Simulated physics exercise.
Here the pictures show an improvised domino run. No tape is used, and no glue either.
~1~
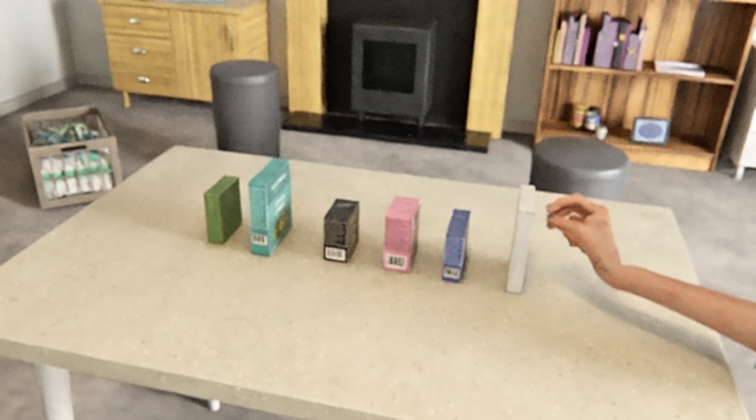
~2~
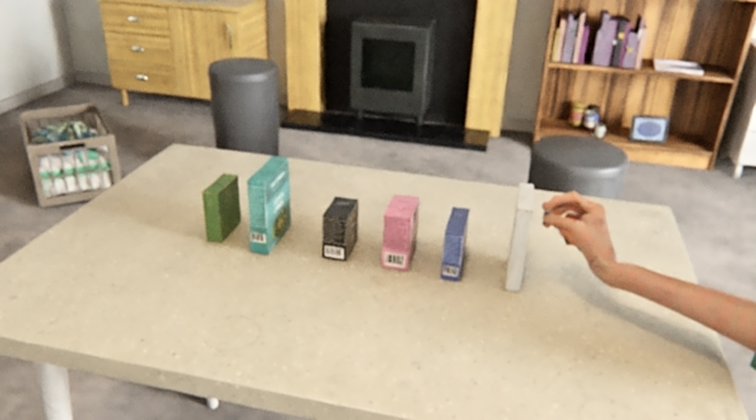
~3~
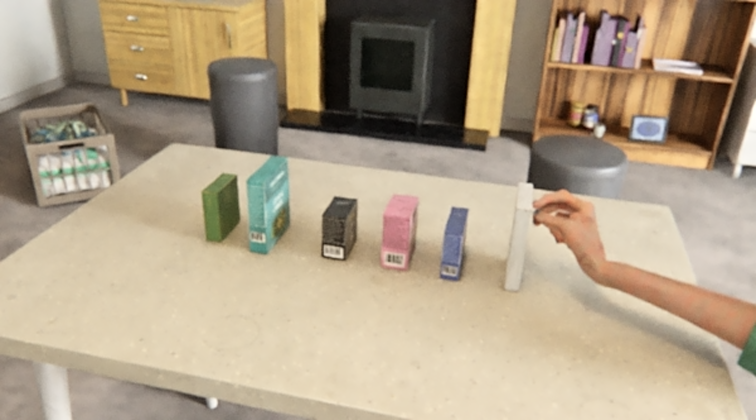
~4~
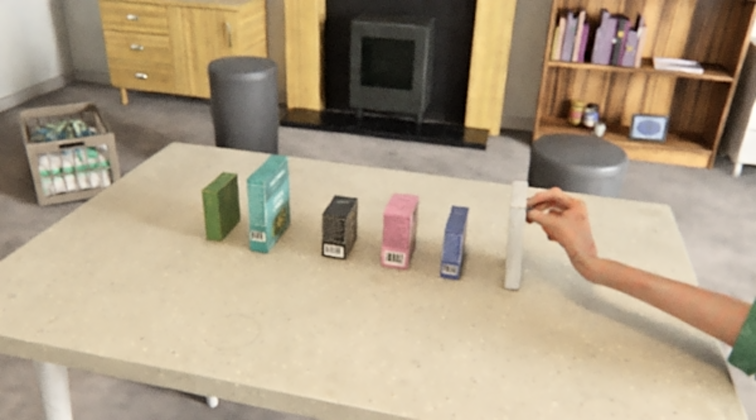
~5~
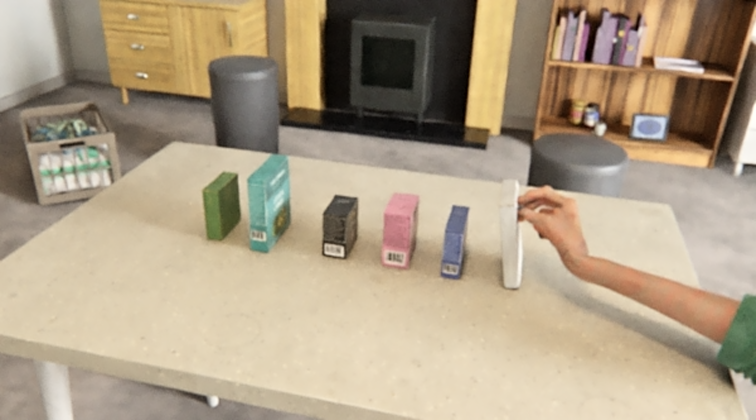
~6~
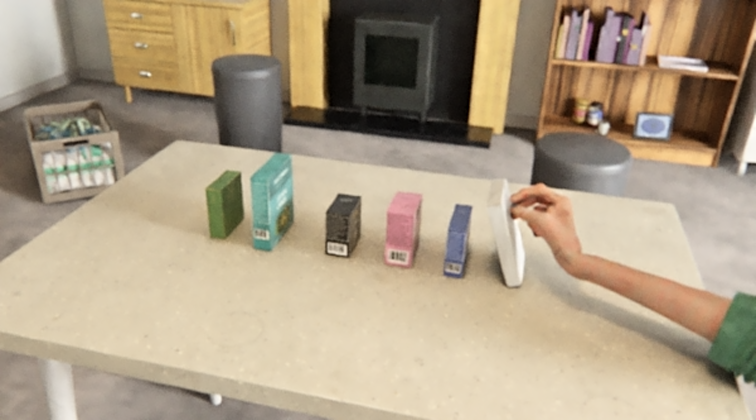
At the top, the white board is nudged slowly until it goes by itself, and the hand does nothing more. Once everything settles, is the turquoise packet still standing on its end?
Yes, it remains standing.
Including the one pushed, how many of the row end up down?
That adds up to 2 in total.
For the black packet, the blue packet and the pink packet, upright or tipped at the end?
Result - black packet up, blue packet down, pink packet up.
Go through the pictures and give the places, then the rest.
The first picture shows turquoise packet (271, 207); black packet (342, 230).
The second picture shows pink packet (401, 232); black packet (341, 228).
The third picture shows blue packet (455, 243); pink packet (400, 232).
The fourth picture shows white board 4° over; black packet (340, 227); blue packet (455, 242).
The fifth picture shows white board 10° over; pink packet (401, 230); black packet (341, 226).
The sixth picture shows white board 19° over; turquoise packet (273, 201); blue packet (458, 240).
Then, 0.20 s later than the last frame, white board 42° over; blue packet tilted by 12°.
Then, 0.40 s later than the last frame, white board 72° over; blue packet tilted by 72°; pink packet tilted by 3°.
Then, 0.50 s later than the last frame, white board 72° over; blue packet on its side; pink packet moved a little.
When it is over, lying over on the table, blue packet; the other 3 as before. End places, in pixels of the last picture, turquoise packet near (273, 201).
